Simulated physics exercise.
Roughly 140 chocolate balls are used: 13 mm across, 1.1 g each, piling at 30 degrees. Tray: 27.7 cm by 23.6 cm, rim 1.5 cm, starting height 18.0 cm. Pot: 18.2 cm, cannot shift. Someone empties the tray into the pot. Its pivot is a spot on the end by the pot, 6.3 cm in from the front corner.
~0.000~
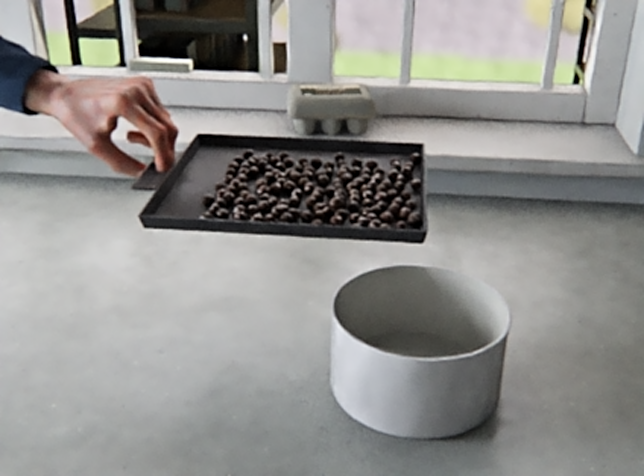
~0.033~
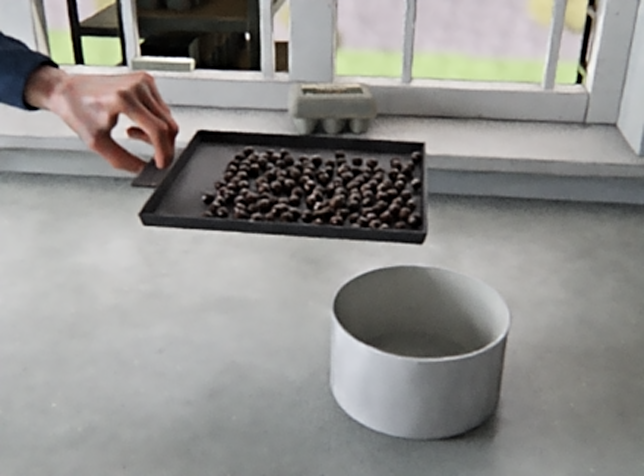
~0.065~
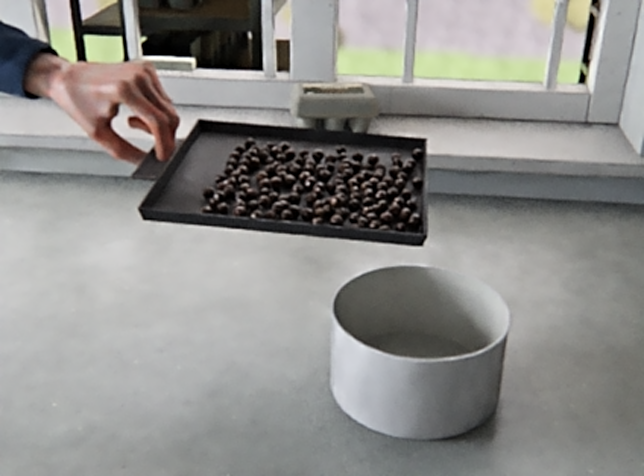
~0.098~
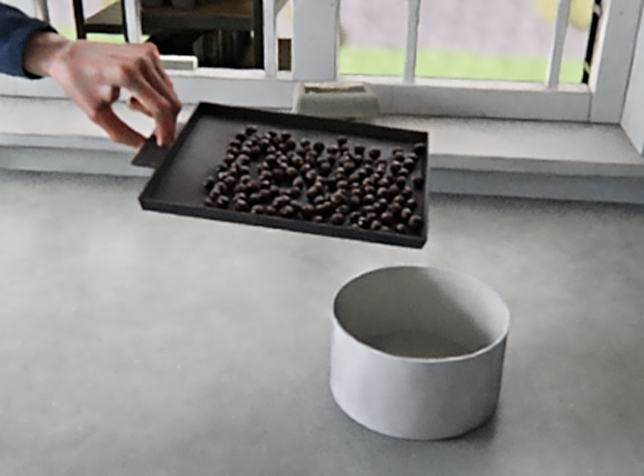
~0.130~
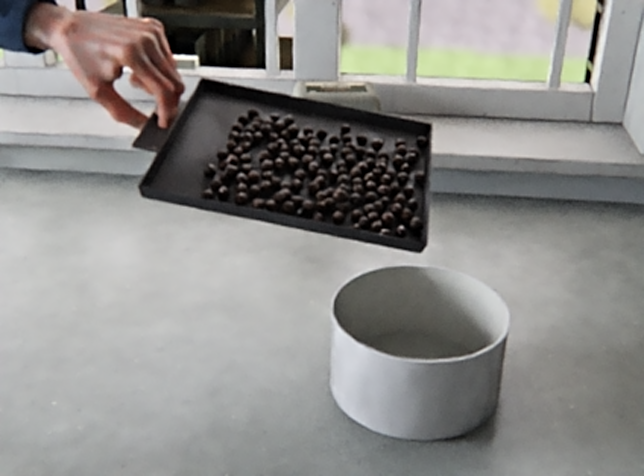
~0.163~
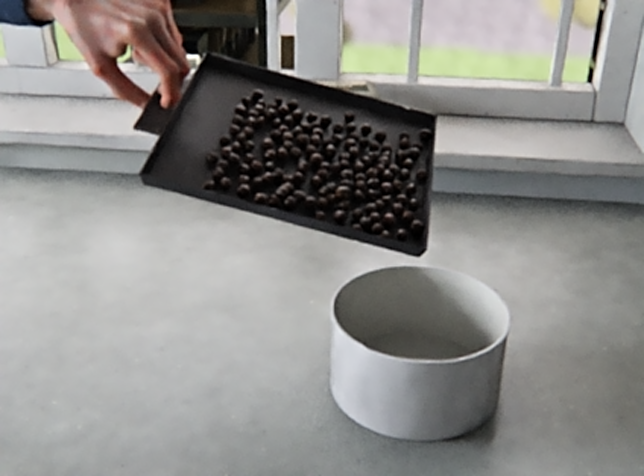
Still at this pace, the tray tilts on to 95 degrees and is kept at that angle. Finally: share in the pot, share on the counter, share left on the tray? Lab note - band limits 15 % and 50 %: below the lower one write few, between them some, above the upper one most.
Pot = most; counter = few; tray = few.
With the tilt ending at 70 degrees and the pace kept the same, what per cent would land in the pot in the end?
Then about 80 per cent.
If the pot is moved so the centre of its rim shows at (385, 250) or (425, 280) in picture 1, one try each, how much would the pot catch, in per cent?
The shares would be near 0 and 50 per cent respectively.
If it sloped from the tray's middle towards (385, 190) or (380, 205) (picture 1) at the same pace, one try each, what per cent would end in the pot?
The share comes to about 25 in a hundred, then about 75 in a hundred.
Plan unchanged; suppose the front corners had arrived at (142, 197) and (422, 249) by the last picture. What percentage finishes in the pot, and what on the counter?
Pot 80 % / counter 20 %.
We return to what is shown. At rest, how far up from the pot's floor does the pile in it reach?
Close to 3.5 cm up.
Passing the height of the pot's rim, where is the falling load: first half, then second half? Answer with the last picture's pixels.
First near (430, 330), then at (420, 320).
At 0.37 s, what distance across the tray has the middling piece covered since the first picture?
By then it sits near 4 cm from where it began.
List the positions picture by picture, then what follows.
The first picture shows tray tilt 0 degrees, front corners at (143, 214) and (423, 229); middle of the pieces at (310, 189); pot at (420, 307).
The second picture shows tray tilt 1 degrees, front corners at (143, 212) and (423, 231); middle of the pieces at (311, 188).
The third picture shows tray tilt 3 degrees, front corners at (143, 206) and (424, 233), lowest corner right front; middle of the pieces at (311, 184).
The fourth picture shows tray tilt 7 degrees, front corners at (143, 197) and (424, 237), lowest corner right front; middle of the pieces at (312, 177).
The fifth picture shows tray tilt 13 degrees, front corners at (143, 185) and (424, 241), lowest corner right front; middle of the pieces at (314, 169).
The sixth picture shows tray tilt 19 degrees, front corners at (145, 172) and (423, 246), lowest corner right front; middle of the pieces at (317, 161); pot at (420, 309). The tray's pace is about 185 degrees a second.
After 0.37 s, tilt 57 degrees; the tray holds 100 %, the pot 0 %.
Then, at 0.52 s, tilt 85 degrees; the tray holds 90 %, the pot 0 %.
After 0.78 s, tilt 95 degrees; the tray holds 0 %, the pot 95 %.
At rest (1.5 s), pot 95 %, counter 5 %, tray 0 %.
